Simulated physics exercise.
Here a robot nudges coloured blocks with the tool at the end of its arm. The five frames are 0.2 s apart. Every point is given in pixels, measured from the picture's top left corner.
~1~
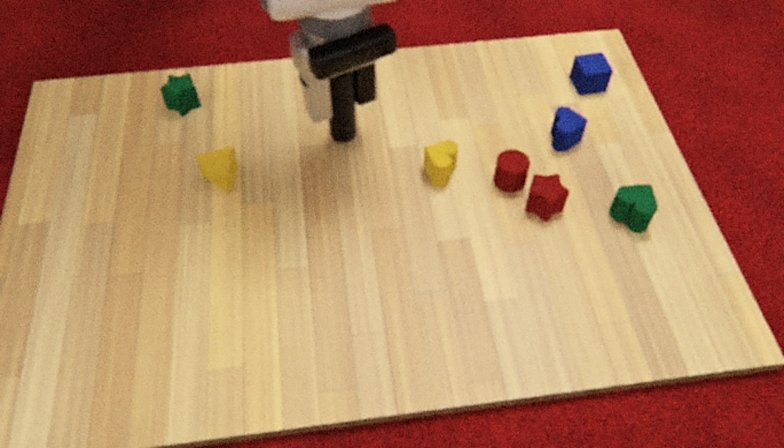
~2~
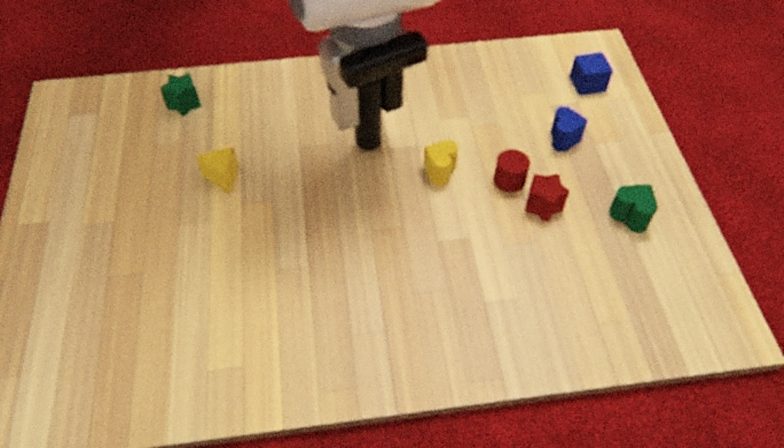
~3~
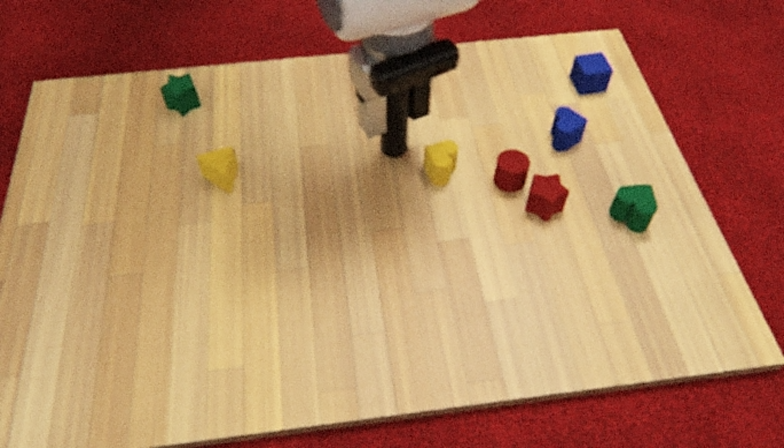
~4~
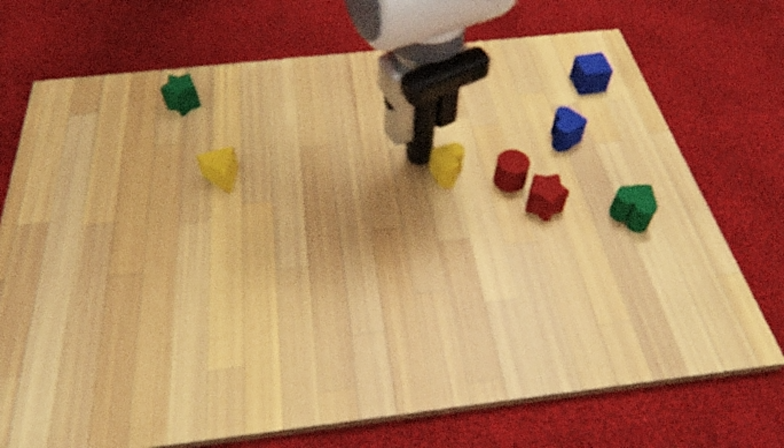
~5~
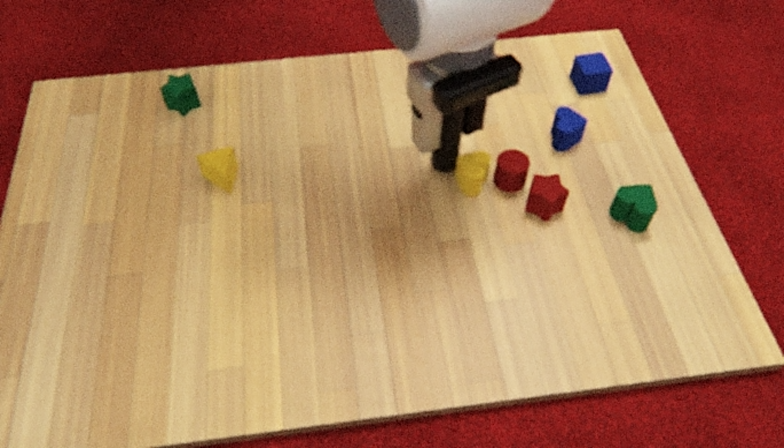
The clip shows a robot arm moving its black tool rightward over a wooden board of coloured blocks, then pushing a yellow heart-shaped block to the right, close beside a red round block, while the other blocks stay still.
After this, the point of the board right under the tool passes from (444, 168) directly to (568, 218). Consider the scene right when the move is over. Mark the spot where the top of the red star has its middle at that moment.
Pixel (610, 208).
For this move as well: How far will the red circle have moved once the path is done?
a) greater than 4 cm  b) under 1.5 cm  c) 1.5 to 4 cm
(c)
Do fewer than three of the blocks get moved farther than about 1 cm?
No.
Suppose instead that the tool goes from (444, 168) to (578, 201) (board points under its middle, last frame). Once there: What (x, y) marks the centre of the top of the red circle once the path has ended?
Around pixel (585, 158).
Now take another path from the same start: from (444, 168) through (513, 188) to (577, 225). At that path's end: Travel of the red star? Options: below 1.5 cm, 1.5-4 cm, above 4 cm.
Ends over 4 cm away.
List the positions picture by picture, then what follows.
In the first frame, tool's lower end at (343, 133); yellow heart-shaped block at (442, 152); red circle at (514, 160); red star at (549, 186); green heart-shaped block at (640, 197).
In the second frame, tool at (369, 140); blocks still.
In the third frame, tool at (394, 148); blocks still.
In the fourth frame, tool at (419, 155); yellow heart-shaped block at (449, 154).
In the fifth frame, tool at (444, 162); yellow heart-shaped block at (475, 162); red circle at (514, 160); red star at (549, 186); green heart-shaped block at (640, 197).
What follows on the original path. One third of the way, tool at (487, 179); yellow heart-shaped block at (513, 181), turned 35° anticlockwise; red circle at (533, 160).
Two thirds of the way, tool at (527, 195); yellow heart-shaped block at (552, 199), turned 20° anticlockwise; red circle at (541, 159); red star at (583, 198).
At the end, tool at (570, 212); yellow heart-shaped block at (582, 223); red circle at (541, 159); red star at (610, 208), turned 45° anticlockwise; green heart-shaped block still.
